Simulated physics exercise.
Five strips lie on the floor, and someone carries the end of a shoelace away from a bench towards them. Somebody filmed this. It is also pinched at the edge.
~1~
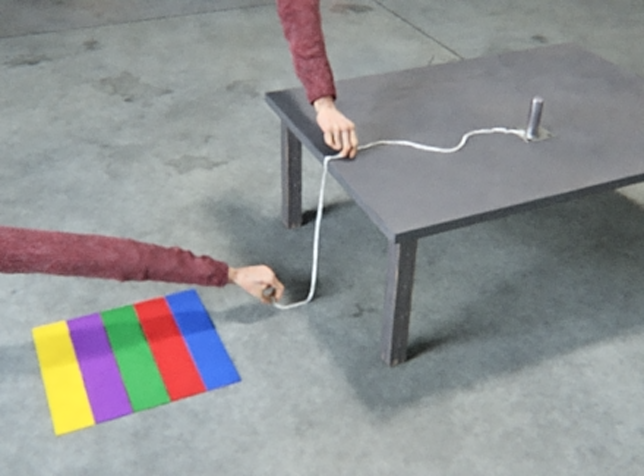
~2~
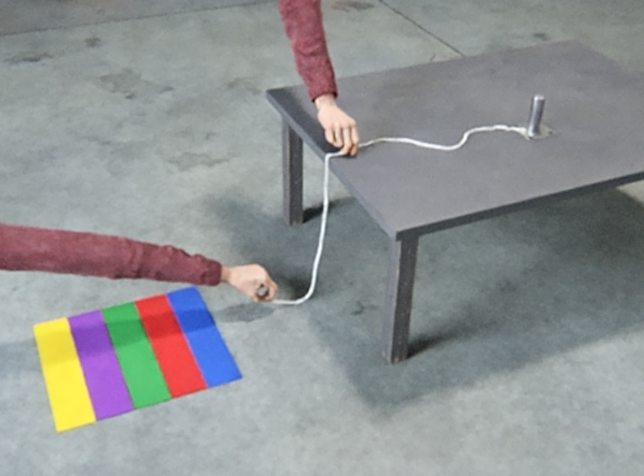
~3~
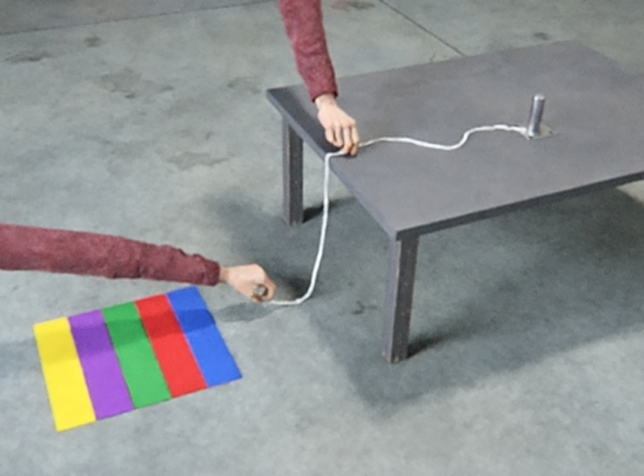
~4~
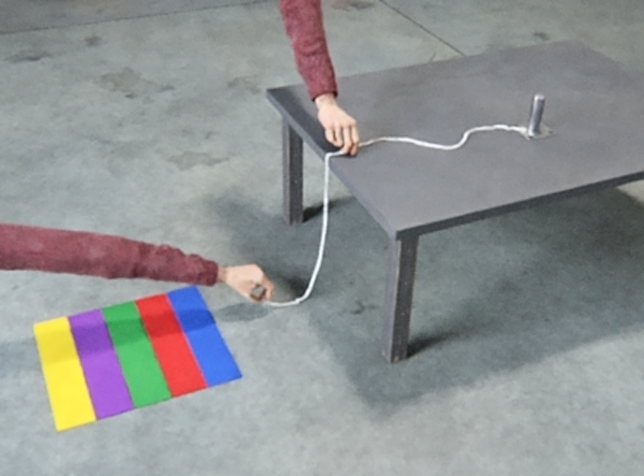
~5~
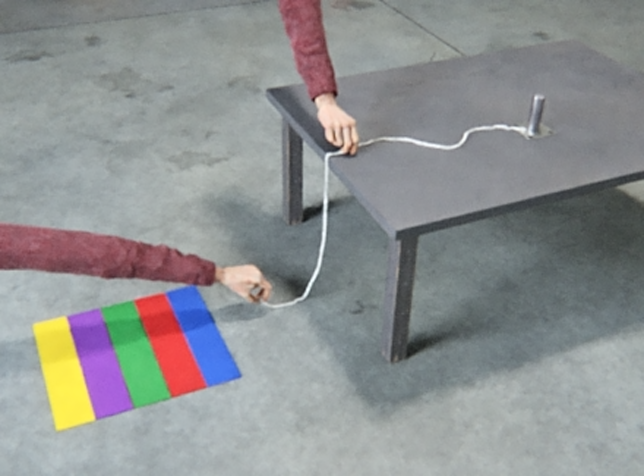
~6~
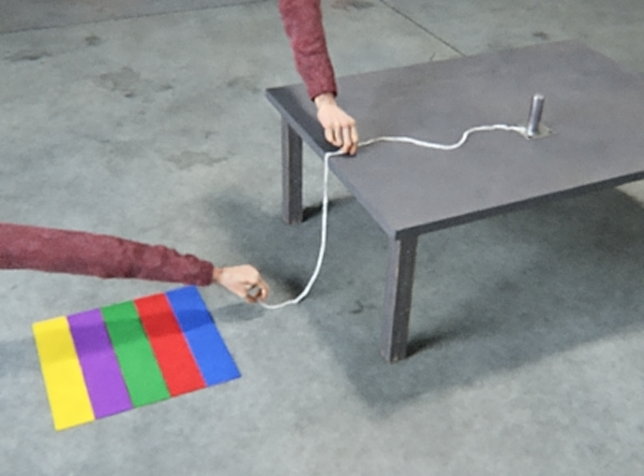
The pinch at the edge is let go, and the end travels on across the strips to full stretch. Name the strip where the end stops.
Green.
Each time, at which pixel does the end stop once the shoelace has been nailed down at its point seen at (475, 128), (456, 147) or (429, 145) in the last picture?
Pixel spots, one per try: About (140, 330), (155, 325), (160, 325).
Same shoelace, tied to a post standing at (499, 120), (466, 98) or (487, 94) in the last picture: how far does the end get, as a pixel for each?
The first try gives about (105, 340), the second about (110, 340) and the third about (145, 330).
Soon after, end near (184, 320); over blue.
Then, end near (149, 329); over red.
At full stretch, end near (128, 334); over green. It halts on the green strip.
